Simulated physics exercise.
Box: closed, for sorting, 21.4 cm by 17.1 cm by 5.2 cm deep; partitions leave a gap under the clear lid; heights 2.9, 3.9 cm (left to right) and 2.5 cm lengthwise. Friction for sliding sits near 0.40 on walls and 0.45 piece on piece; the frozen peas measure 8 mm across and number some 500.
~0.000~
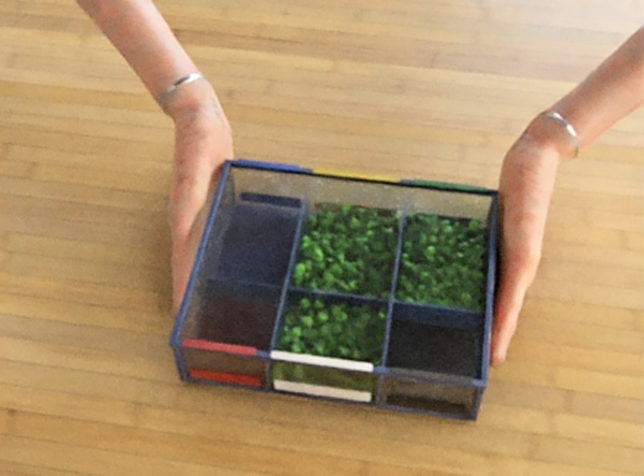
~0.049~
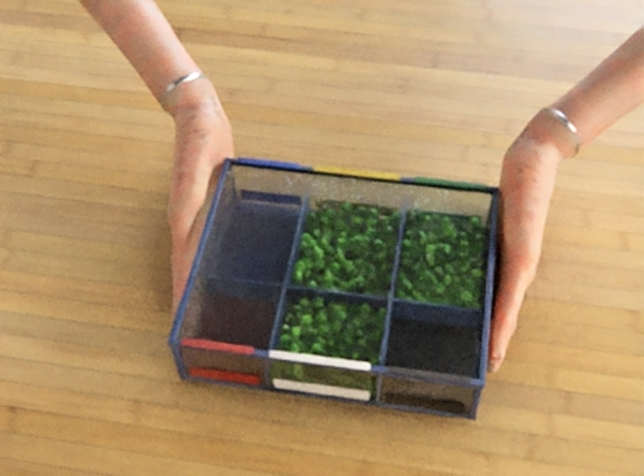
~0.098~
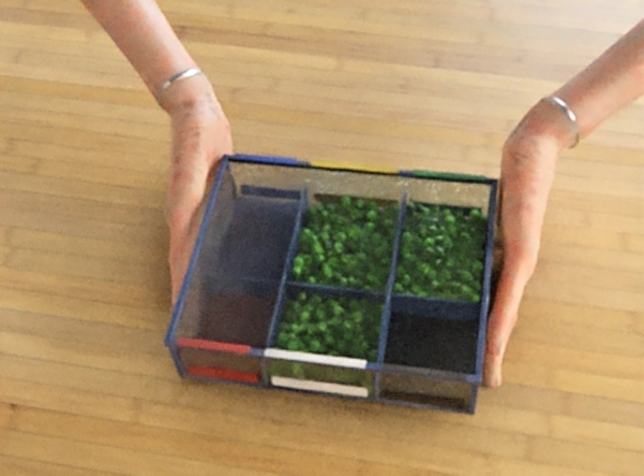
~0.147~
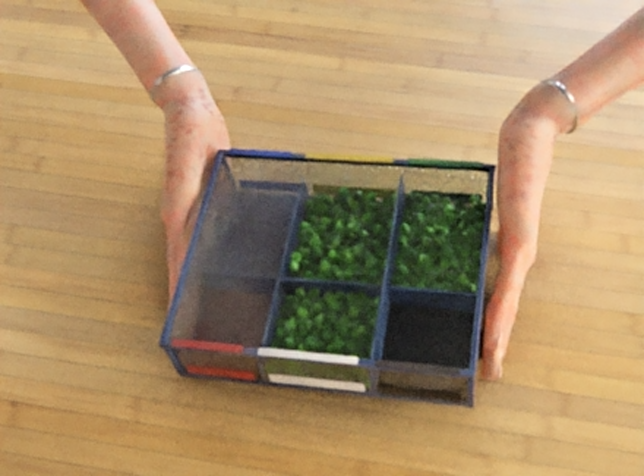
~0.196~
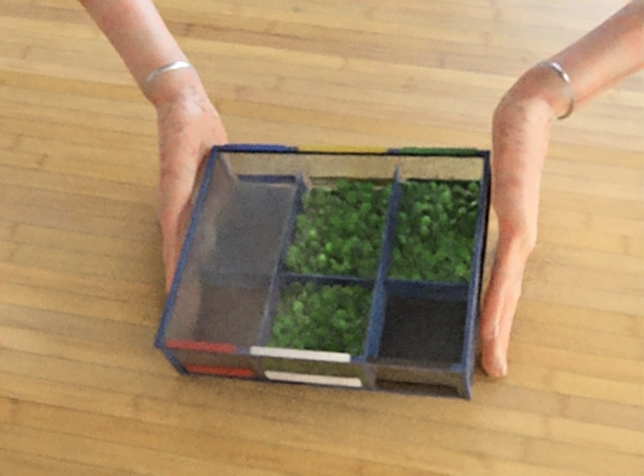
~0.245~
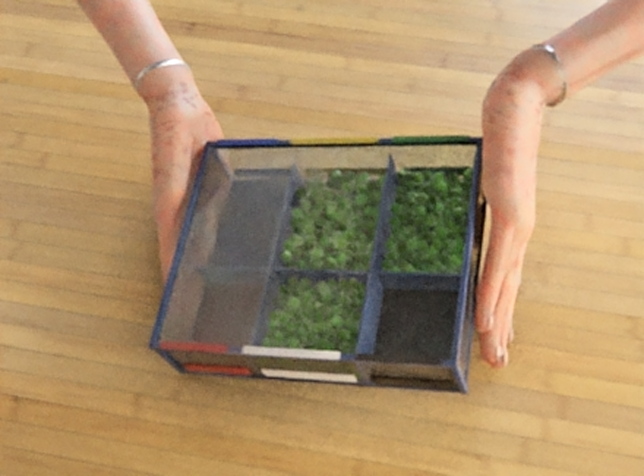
On a light wooden surface, two hands held a clear-lidded, divided box with small green pieces in three of its sections, and gradually tilted it a little, its left front corner lowest.
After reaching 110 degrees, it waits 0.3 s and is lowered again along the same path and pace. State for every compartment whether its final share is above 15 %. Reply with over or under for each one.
Red compartment: Over, blue compartment: Under, green compartment: Under, yellow compartment: Under, white compartment: Over, black compartment: Under.
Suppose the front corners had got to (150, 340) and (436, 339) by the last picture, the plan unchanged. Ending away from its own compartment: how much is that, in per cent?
About 80 %.
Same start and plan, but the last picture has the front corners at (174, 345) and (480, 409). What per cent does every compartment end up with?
Result - red: 0 %; blue: 0 %; green: 0 %; yellow: 0 %; white: 55 %; black: 45 %.
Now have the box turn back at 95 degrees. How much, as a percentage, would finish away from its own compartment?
75 percent.
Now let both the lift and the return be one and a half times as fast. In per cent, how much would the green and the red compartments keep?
The green compartment would end with 0 per cent and the red one with 55 per cent.
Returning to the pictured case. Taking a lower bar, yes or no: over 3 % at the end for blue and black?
For blue, it does, for black, it does.
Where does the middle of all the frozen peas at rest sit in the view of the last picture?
Close to pixel (251, 334).
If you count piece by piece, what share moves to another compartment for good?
The answer is close to 85 percent.
After 1.49 s, tilt 110 degrees; red 40 %, blue 5 %, green 10 %, yellow 5 %, white 30 %, black 10 %.
After 2.32 s, tilt 56 degrees; red 55 %, blue 10 %, white 30 %, black 5 %.
After 3.16 s, tilt 0 degrees; red 55 %, blue 10 %, white 30 %, black 5 %.
By 3.7 s all is still; red 55 %, blue 10 %, green 0 %, yellow 0 %, white 30 %, black 5 %.
